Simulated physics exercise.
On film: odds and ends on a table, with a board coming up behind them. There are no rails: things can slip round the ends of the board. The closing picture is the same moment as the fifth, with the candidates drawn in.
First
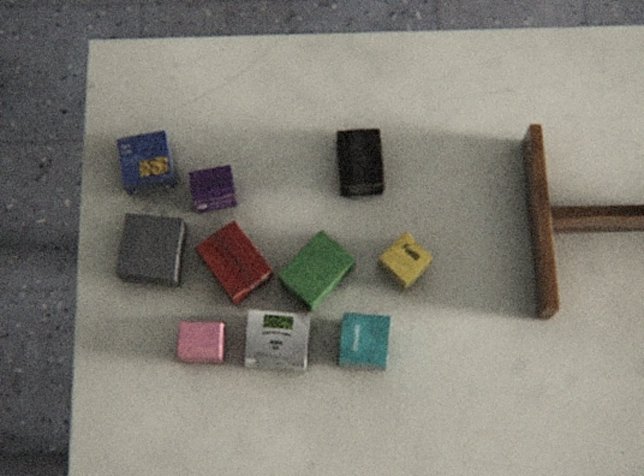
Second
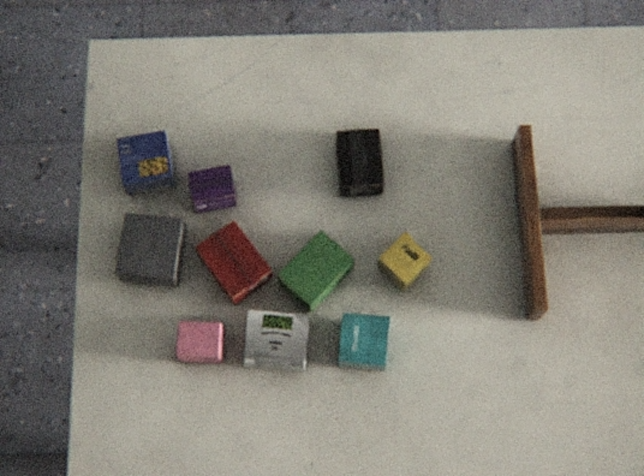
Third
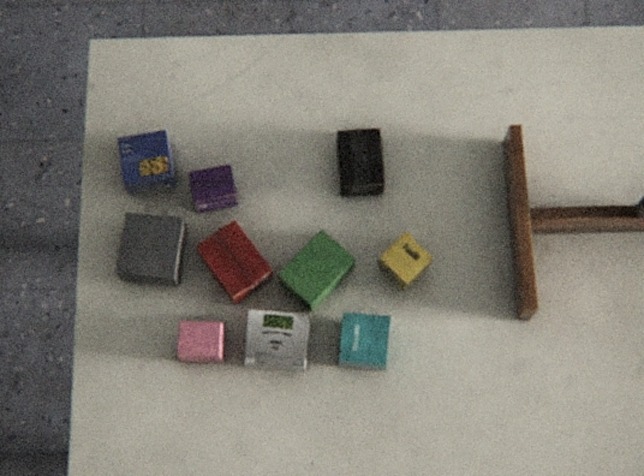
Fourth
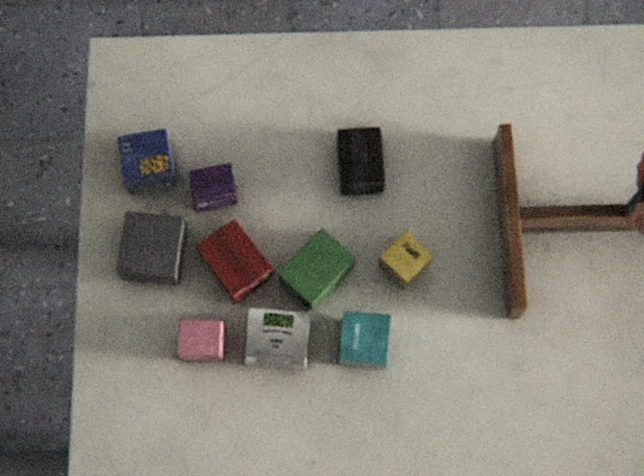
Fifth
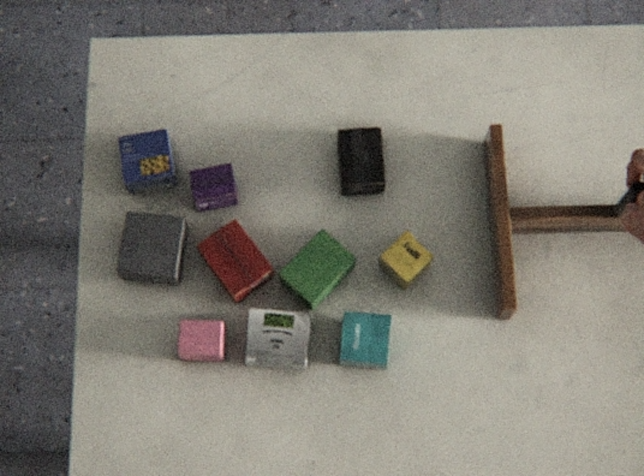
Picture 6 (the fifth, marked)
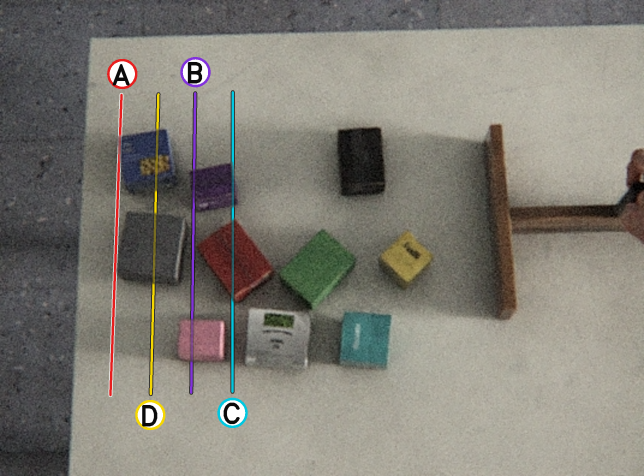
To begin with, ten small coloured boxes and blocks sit scattered on a pale table, with a wooden board on a handle to their right. The board slides slowly left a short way, narrowing the gap, and a hand gripping the handle comes into view at the right edge while the boxes stay still.
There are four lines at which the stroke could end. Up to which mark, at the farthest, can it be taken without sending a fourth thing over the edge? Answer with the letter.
No fourth one falls up to D.
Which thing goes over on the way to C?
The grey block.
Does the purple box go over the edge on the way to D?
No.
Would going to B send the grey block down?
Yes.
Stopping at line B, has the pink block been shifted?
Yes.
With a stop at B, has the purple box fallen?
By then, no.
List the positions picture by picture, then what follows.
The first frame shows white box (278, 341); black box (360, 163); yellow box (405, 262).
The second frame shows board (534, 215); turquoise packet (363, 342).
The third frame shows board (524, 214); pink block (201, 342).
The fourth frame shows board (513, 213); green block (316, 270).
The fifth frame shows board (503, 214); purple box (215, 188); white box (278, 340); black box (361, 162).
On the copy, A at (116, 238); B at (193, 236); C at (233, 235); D at (155, 237).
On D. First, board (378, 217); turquoise packet (354, 346); red box (232, 257).
Then, board (252, 220); grey block (64, 248); red box (130, 249).
Finally, board (154, 223); grey block over the edge; red box over the edge; two fallen.
By contrast, A drops five; B is within the limit but short; C is within the limit but short.
